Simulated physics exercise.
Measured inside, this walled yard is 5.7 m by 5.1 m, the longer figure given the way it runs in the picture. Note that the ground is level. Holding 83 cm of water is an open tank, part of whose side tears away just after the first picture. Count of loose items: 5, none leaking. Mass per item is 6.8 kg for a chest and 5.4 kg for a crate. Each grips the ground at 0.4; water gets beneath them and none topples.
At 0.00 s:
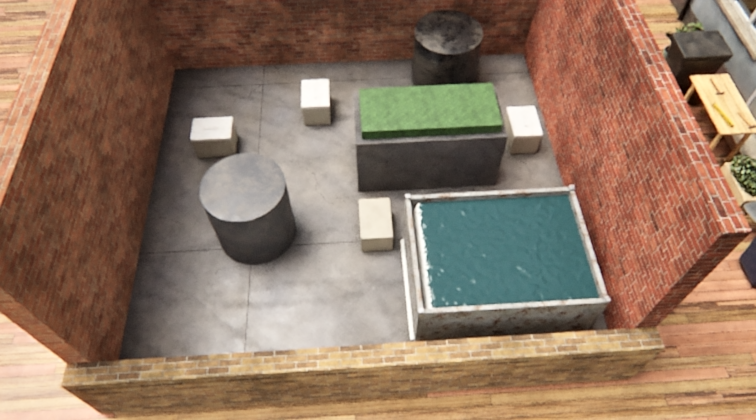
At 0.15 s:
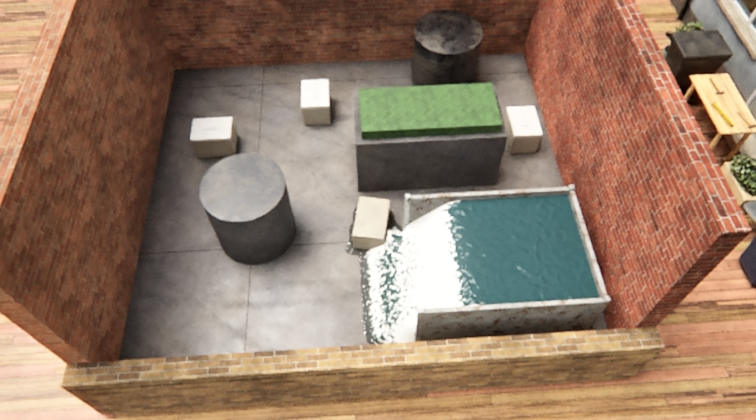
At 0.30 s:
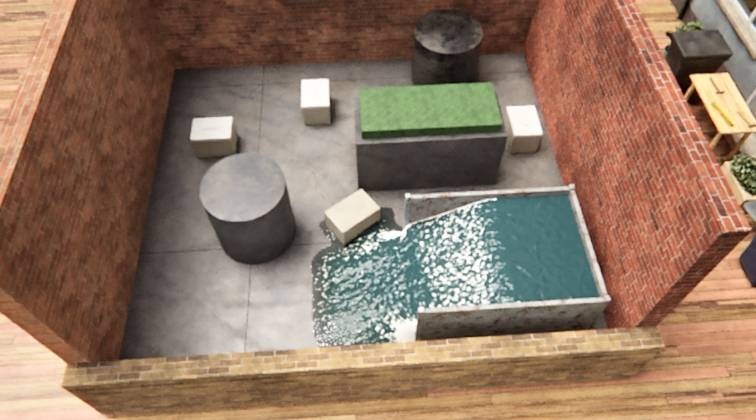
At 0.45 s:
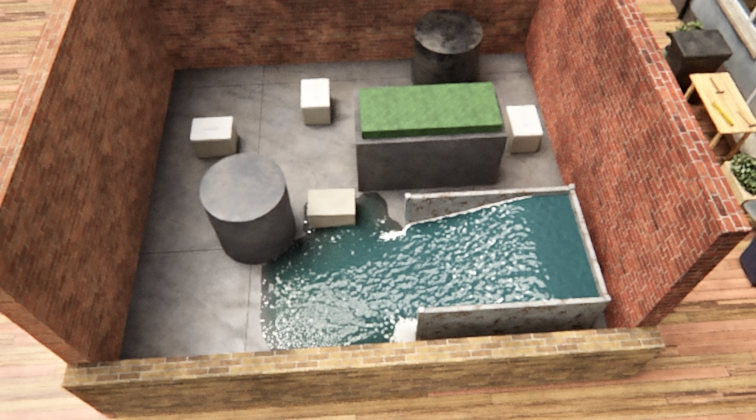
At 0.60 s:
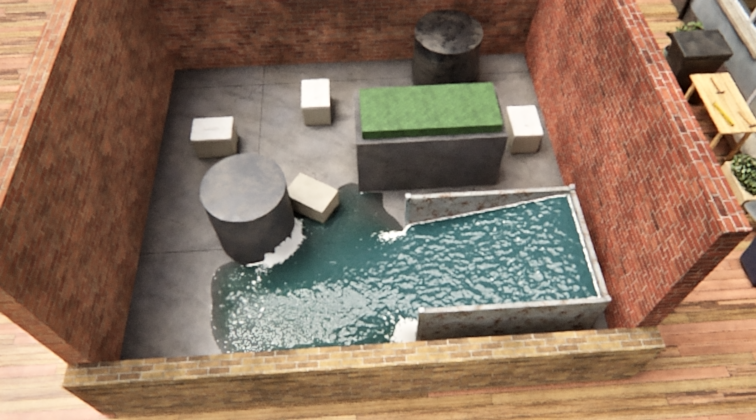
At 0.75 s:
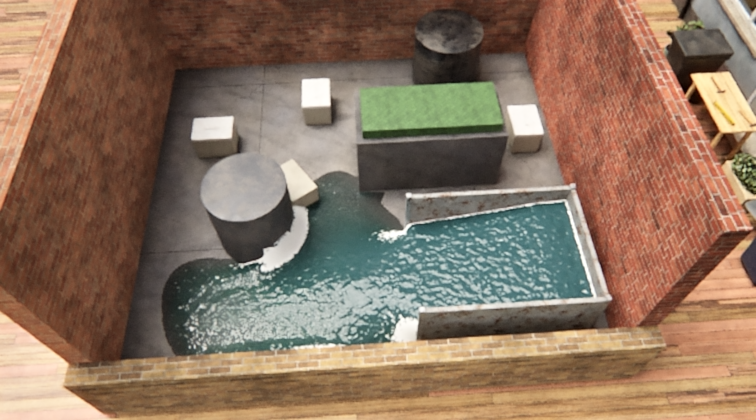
In the video, water bursts from the left side of an open tank in a brick-walled yard and spreads leftward across the gray floor, pushing a pale block toward a dark cylinder while the other blocks stay still.
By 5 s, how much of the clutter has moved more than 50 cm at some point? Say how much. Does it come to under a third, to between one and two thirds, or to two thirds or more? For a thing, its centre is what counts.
The proportion is going to fall in the middle band.
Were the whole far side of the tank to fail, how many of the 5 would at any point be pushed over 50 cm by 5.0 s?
The answer would then be 5.
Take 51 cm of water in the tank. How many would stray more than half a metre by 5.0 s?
In that case 3 of them.
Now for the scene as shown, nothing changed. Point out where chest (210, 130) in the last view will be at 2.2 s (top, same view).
Position: About (187, 121).
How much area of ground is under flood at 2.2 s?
About 17 m2.
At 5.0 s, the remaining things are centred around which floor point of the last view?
Somewhere near (361, 111).
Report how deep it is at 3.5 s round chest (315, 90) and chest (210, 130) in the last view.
Close to 9 and 12 centimetres.
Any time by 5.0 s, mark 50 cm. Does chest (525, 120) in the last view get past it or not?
Well, that one comes out inside the limit.
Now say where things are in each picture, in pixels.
A crate at (376, 218), on the bottom; a chest at (525, 121) rests on the ground; 2.6 m2 under water; 0 of 5 have shifted, in the first picture.
A crate at (372, 217), on the bottom, 5 cm from its start; a chest at (524, 121) rests on the ground; water covers 3.4 m2; 0 of 5 have shifted, in the second picture.
A crate at (352, 210), on the bottom, 32 cm from its start; a chest at (525, 120), on the bottom; 4.6 m2 under water; 1 of 5 have shifted, in the third picture.
A crate at (331, 202), on the bottom, 62 cm from its start; a chest at (525, 120), on the bottom; 6.0 m2 under water; 1 of 5 have shifted, in the fourth picture.
A crate at (311, 192) rests on the ground, 94 cm from its start; a chest at (525, 120), on the bottom; water covers 7.2 m2; 1 of 5 have shifted, in the fifth picture.
A crate at (292, 180), on the bottom, 126 cm from its start; a chest at (525, 120) rests on the ground; water covers 8.3 m2; 1 of 5 have shifted, in the sixth picture.
After 1.1 s 1 of 5 are over 50 cm from their spots; 0 afloat.
After 2.2 s 1 of 5 are over 50 cm from their spots; 1 afloat.
After 3.5 s 3 of 5 are over 50 cm from their spots; 3 afloat.
After 5.0 s 3 of 5 are over 50 cm from their spots, and 3 have been at some point; 4 afloat.
